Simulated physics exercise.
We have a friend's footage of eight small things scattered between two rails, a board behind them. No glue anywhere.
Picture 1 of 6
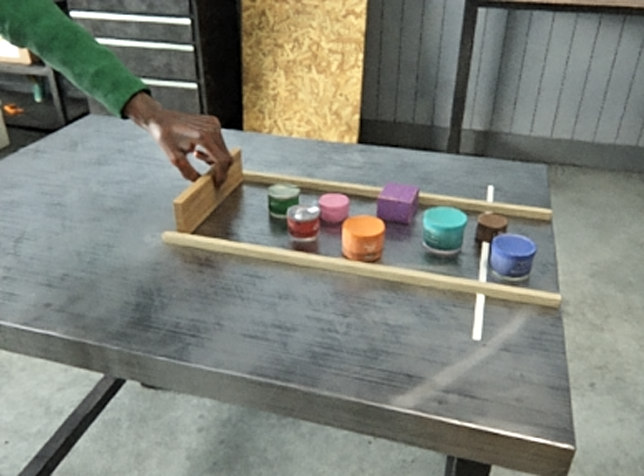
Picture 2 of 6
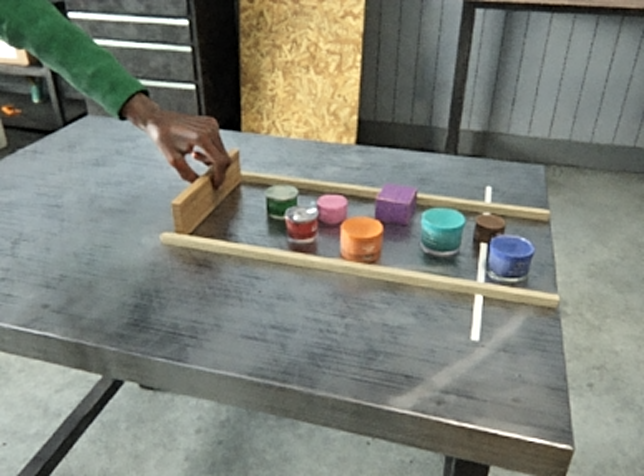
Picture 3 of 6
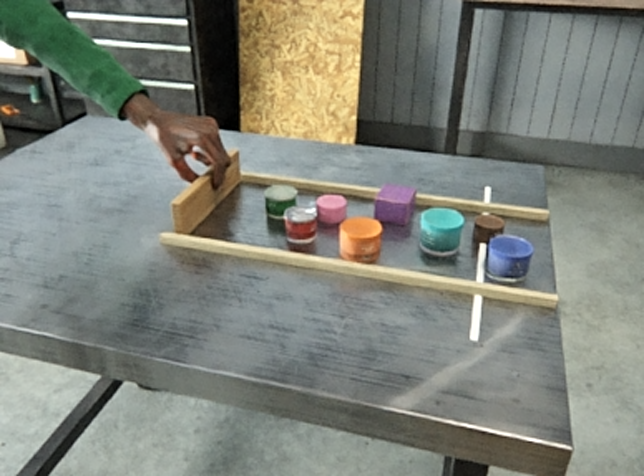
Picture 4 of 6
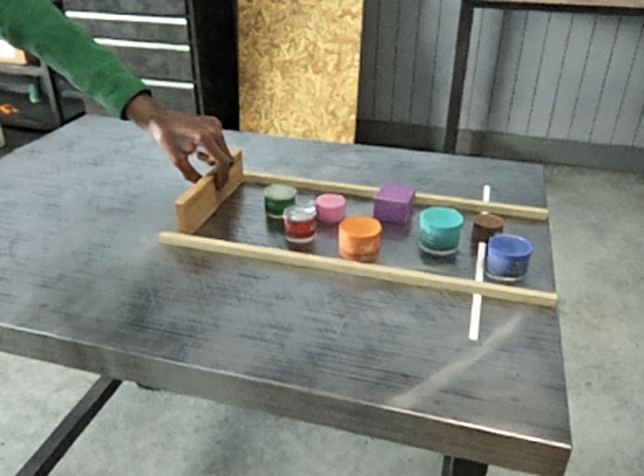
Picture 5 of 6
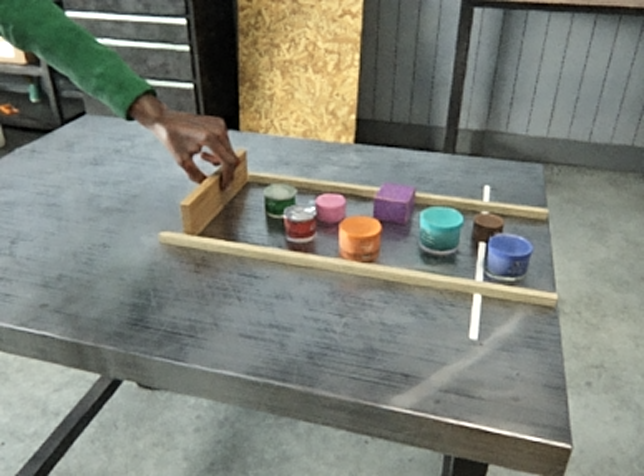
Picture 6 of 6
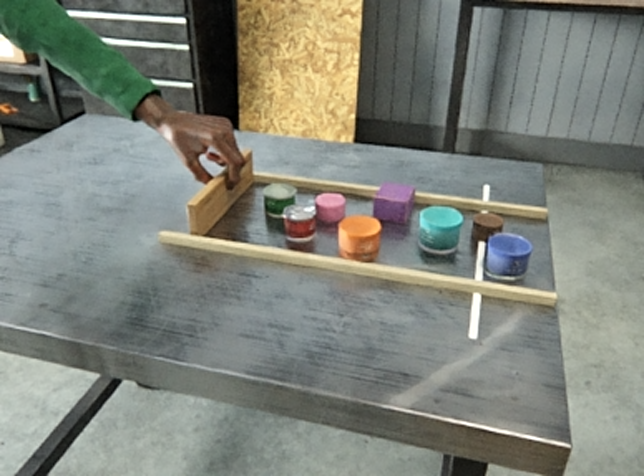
Wooden board held by a hand sliding slightly right between two rails, behind eight small colourful items sitting still on a table.
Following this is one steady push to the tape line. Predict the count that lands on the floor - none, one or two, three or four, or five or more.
The count on the floor is one or two.
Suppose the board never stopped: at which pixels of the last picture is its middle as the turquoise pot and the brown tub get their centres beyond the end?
Roughly (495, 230); roughly (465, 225).
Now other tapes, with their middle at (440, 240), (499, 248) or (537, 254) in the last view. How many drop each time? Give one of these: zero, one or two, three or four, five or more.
Not one; either one or two; more than four.
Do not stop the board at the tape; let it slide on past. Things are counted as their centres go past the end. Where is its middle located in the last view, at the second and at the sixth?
The first one at (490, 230), the next at (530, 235).
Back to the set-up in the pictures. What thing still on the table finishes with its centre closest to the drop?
Foremost: The blue tin.
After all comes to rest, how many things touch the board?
In contact: 4.
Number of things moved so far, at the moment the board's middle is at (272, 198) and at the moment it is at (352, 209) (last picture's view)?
Counts: 1, 5.
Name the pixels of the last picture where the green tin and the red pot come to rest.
The green tin finishes at (501, 231); the red pot finishes at (499, 248).
Early on, none off yet; blue tin at rest near (508, 256); brown tub at rest near (487, 228); turquoise pot at rest near (440, 230).
A while later, none off yet; blue tin at rest near (508, 256); brown tub at rest near (487, 228); turquoise pot travelled about its own width near (472, 237).
Finally, the number that fall off is one or two; lost, brown tub.
